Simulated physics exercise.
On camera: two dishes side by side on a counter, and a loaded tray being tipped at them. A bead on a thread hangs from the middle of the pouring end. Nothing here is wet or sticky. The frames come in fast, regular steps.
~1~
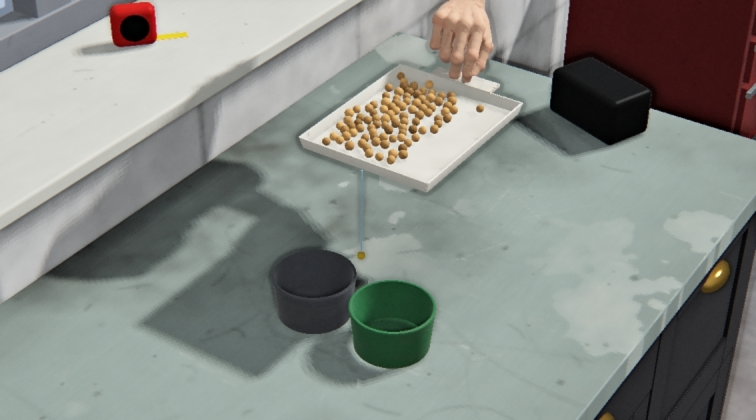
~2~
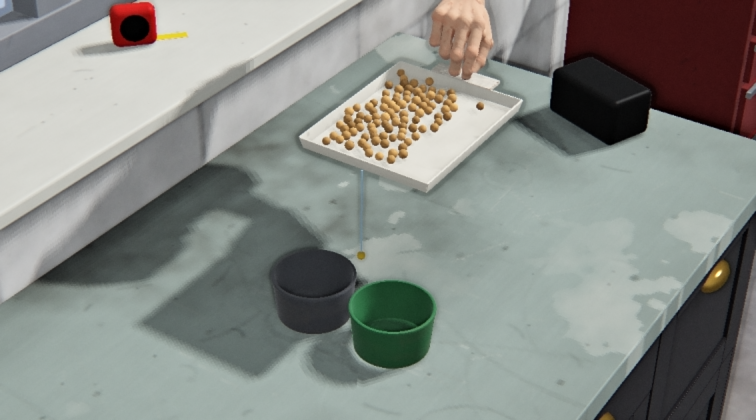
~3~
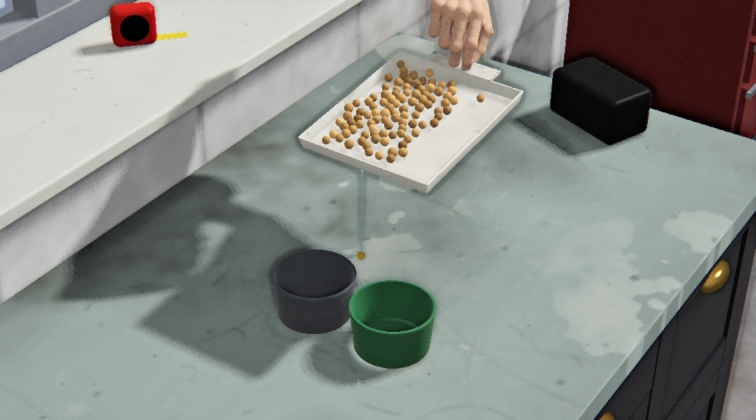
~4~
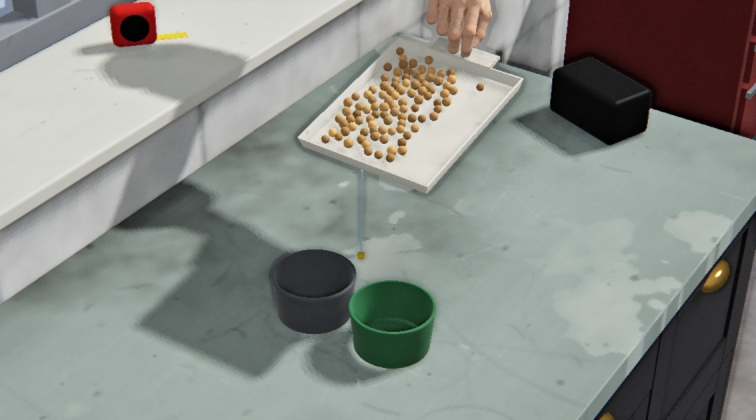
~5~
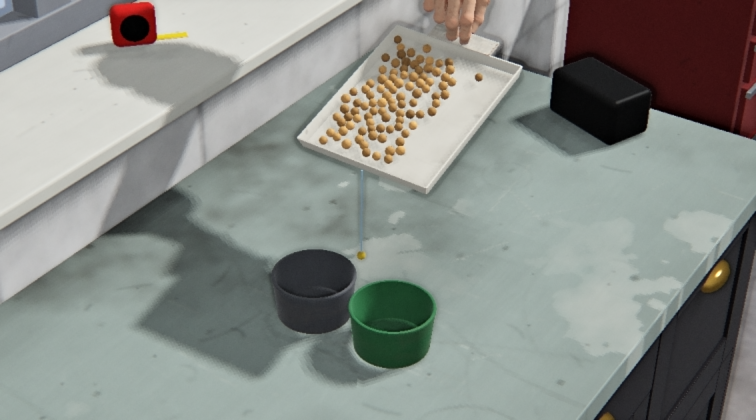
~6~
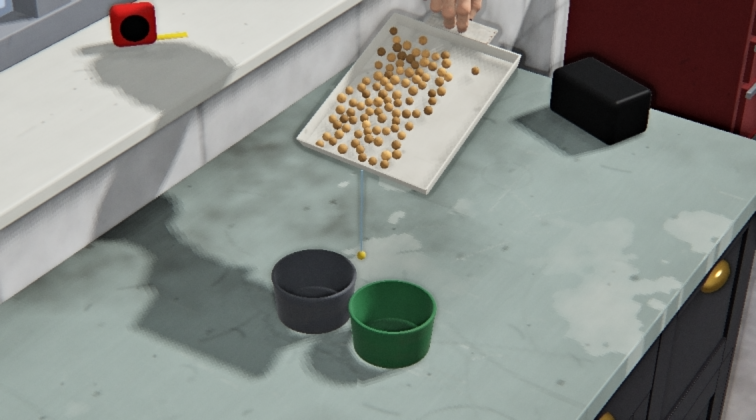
At first, a hand holds a white tray of round wooden beads nearly level above a grey-green counter, near a dark dish on the left and a green dish on the right. The hand then gradually raises the tray's far end, tilting it clearly, and the beads shift slightly and spread across it.
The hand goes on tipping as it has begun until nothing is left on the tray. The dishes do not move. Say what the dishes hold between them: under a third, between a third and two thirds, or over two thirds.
In the dishes lies more than two thirds of it.
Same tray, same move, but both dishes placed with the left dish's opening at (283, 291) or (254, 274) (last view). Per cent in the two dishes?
In turn 30 and 30 in a hundred.
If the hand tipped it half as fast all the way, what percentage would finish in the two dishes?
Some 90 per cent.
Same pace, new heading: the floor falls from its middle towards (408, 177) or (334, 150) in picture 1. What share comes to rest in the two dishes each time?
In turn 70 and 40 in a hundred.
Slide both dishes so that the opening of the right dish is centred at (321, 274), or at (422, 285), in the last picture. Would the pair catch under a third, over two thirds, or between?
First the middle third, then under a third.
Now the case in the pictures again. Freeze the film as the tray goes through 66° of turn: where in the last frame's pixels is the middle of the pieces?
Around (365, 162).
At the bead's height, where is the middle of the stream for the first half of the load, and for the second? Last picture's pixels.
At about (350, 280), then at (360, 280).
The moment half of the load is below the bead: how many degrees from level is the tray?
At about 95°.
Just after the last frame, tray tipped steeply; the larger part on the tray; about a tenth in the right dish; just a few in the left dish; about a tenth in the air.
A moment on, tray tipped past a quarter turn; about a tenth on the tray; roughly a third in the right dish; roughly a quarter in the left dish; about a tenth outside both; roughly a quarter in the air.
Further on, tray tipped past a quarter turn; roughly half in the right dish; roughly a third in the left dish; about a tenth outside both.
When it is over, tray tipped past a quarter turn; roughly half in the right dish; roughly a third in the left dish; about a tenth outside both.
